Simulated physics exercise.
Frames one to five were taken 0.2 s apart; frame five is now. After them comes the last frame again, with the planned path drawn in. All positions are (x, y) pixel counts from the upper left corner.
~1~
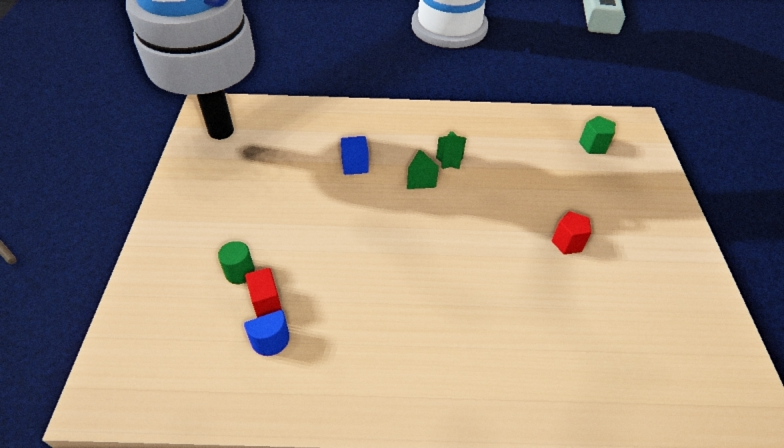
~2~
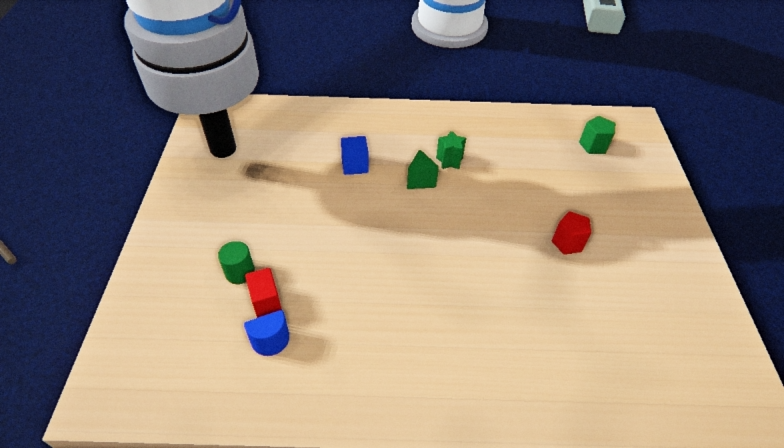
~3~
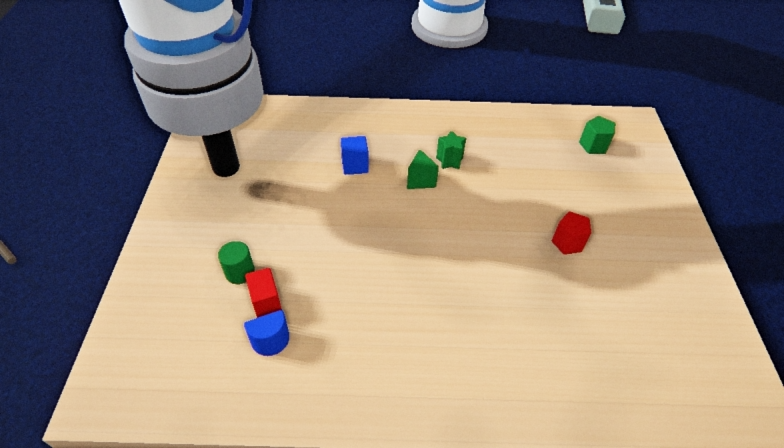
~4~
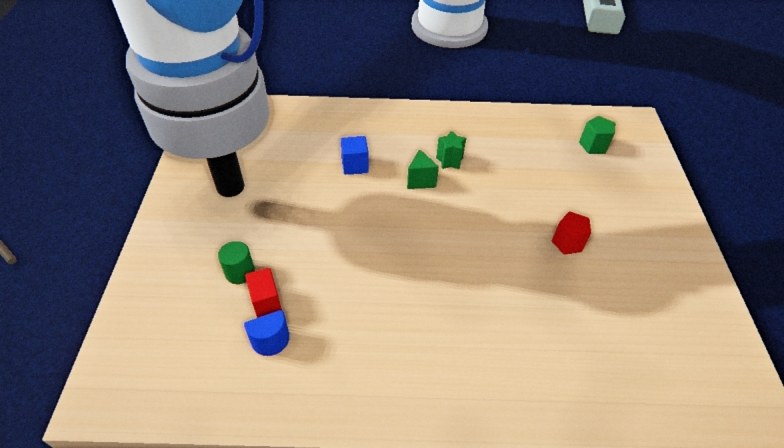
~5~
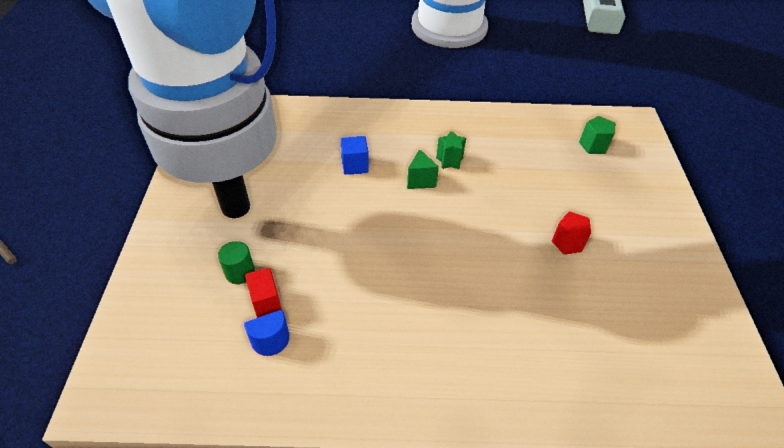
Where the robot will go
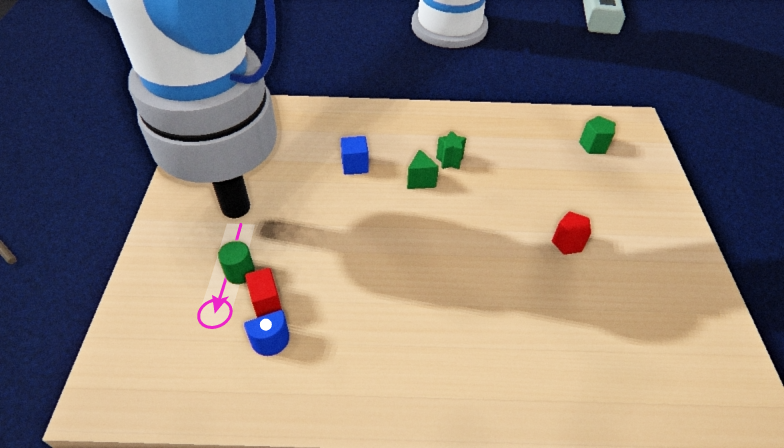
A robot arm moves its black stick toward the green disc while the blocks stay still.
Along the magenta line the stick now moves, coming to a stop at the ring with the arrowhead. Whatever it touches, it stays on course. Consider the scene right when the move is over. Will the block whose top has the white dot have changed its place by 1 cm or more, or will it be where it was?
The block you're asking about stays where it is.
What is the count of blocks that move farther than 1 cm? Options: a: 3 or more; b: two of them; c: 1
b: Two of them.
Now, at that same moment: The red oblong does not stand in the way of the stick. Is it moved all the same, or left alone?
Displaced.
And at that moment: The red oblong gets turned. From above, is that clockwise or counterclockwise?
It rotates counterclockwise.
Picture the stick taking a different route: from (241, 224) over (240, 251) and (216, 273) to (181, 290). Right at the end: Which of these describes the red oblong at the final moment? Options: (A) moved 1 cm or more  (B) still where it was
Answer: B.
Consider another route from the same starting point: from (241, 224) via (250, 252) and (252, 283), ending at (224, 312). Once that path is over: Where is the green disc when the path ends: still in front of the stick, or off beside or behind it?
The stick still drives it.
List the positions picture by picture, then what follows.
Tip of the stick at (222, 133), middles of tops, green disc at (233, 252), red oblong at (261, 284), blue D-shaped block at (266, 325), in the first frame.
Stick at (224, 150), nothing pushed, in the second frame.
Stick at (227, 169), nothing pushed, in the third frame.
Stick at (231, 189), nothing pushed, in the fourth frame.
Stick at (236, 209), green disc at (233, 252), red oblong at (261, 284), blue D-shaped block at (266, 325), in the fifth frame.
The line goes straight from (241, 224) to (215, 313); the dot is on the blue D-shaped block.
The first path, step by step. One third of the way, stick at (228, 238); green disc at (233, 255).
Two thirds of the way, stick at (219, 268); green disc at (235, 283); red oblong at (270, 292), turned 15° anticlockwise.
At the end, stick at (209, 300); green disc at (237, 302); red oblong at (273, 294), turned 20° anticlockwise; blue D-shaped block unmoved.
